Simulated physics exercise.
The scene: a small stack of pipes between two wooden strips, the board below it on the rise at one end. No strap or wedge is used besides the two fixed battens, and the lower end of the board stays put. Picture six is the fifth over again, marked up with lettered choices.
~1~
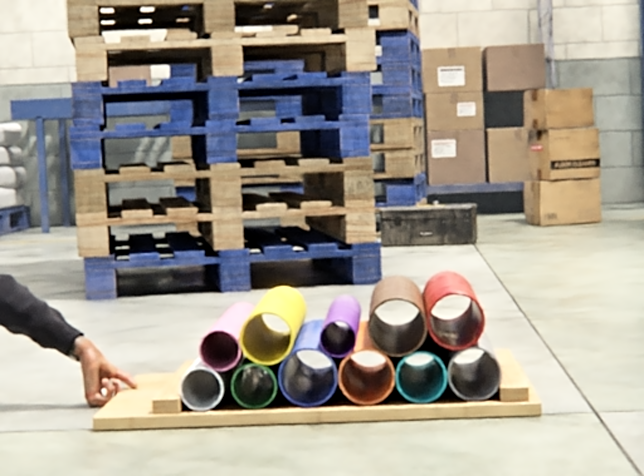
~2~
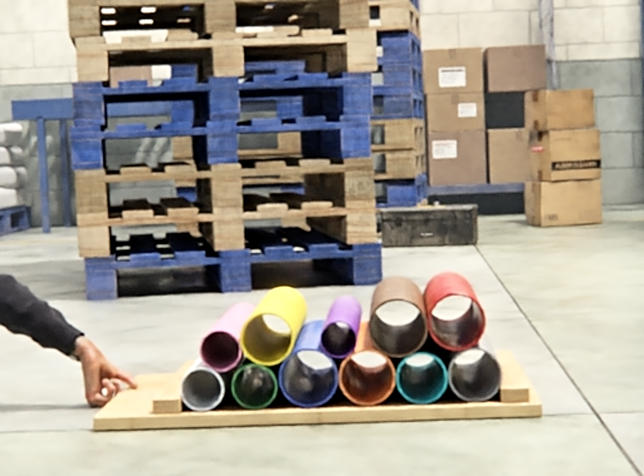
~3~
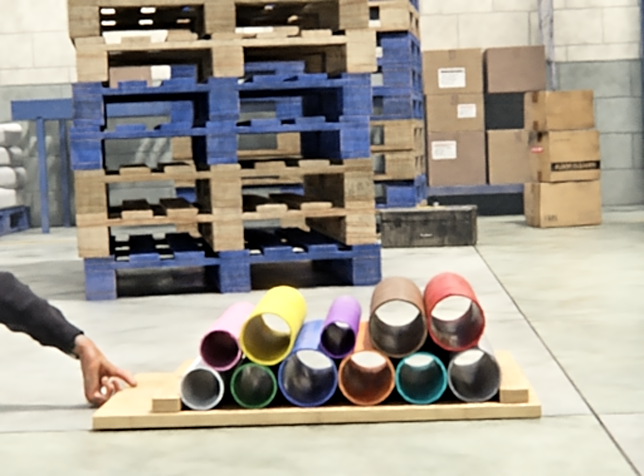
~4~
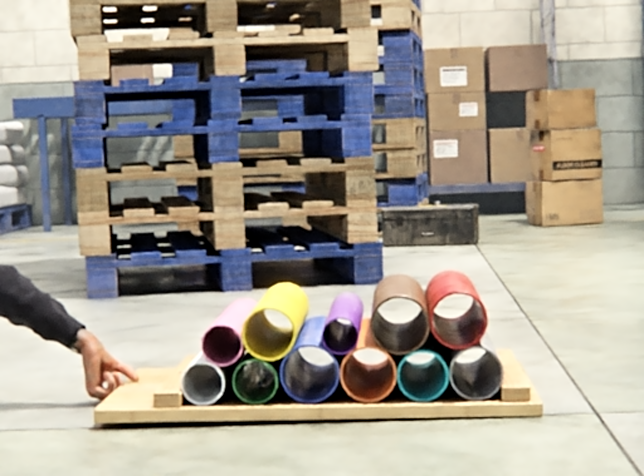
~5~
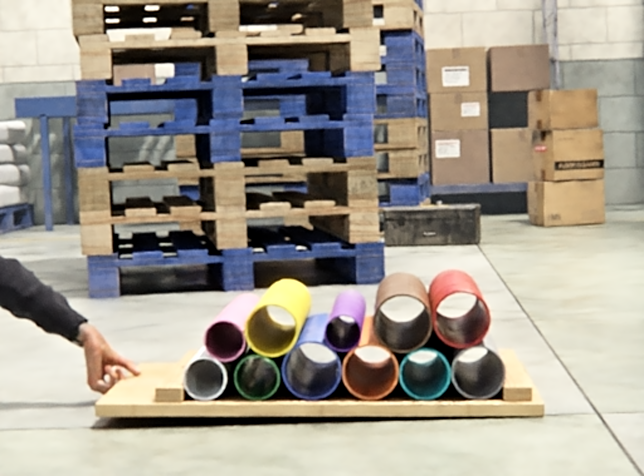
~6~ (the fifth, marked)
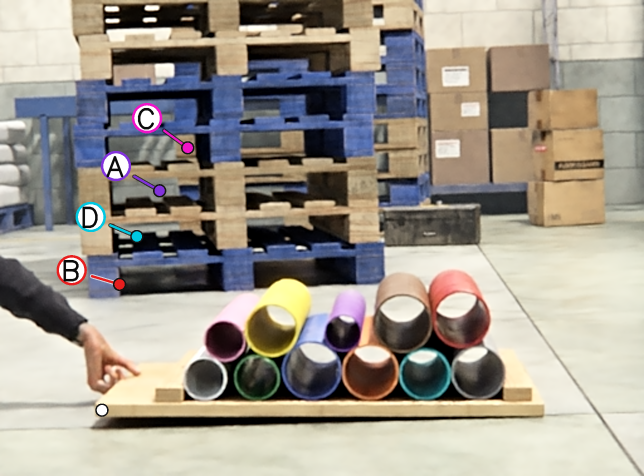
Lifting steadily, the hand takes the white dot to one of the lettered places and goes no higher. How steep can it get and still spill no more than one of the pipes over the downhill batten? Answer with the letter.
The highest mark that will do is B.
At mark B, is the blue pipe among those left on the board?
The blue pipe: Yes.
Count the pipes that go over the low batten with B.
At B the number is one.
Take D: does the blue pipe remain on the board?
Yes, with D.
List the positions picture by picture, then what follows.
The first picture shows purple pipe (338, 339); yellow pipe (267, 338); pink pipe (220, 350).
The second picture shows pink pipe (221, 350); brown pipe (398, 328).
The third picture shows board (321, 386); white pipe (201, 388); green pipe (254, 386); purple pipe (338, 339).
The fourth picture shows board (323, 383); white pipe (203, 383); green pipe (255, 381).
The fifth picture shows board (324, 380); white pipe (204, 378); green pipe (257, 377).
On the marked copy, A at (160, 191); B at (119, 284); C at (188, 148); D at (137, 237); the white dot at (102, 410).
Taking B. A third of the way, board at 13°.
Two thirds of the way, board at 18°.
When it is over, board at 18°, one over the low batten (red).
As for the rest, A nine over the low batten; C eleven over the low batten; D two over the low batten (brown, red).
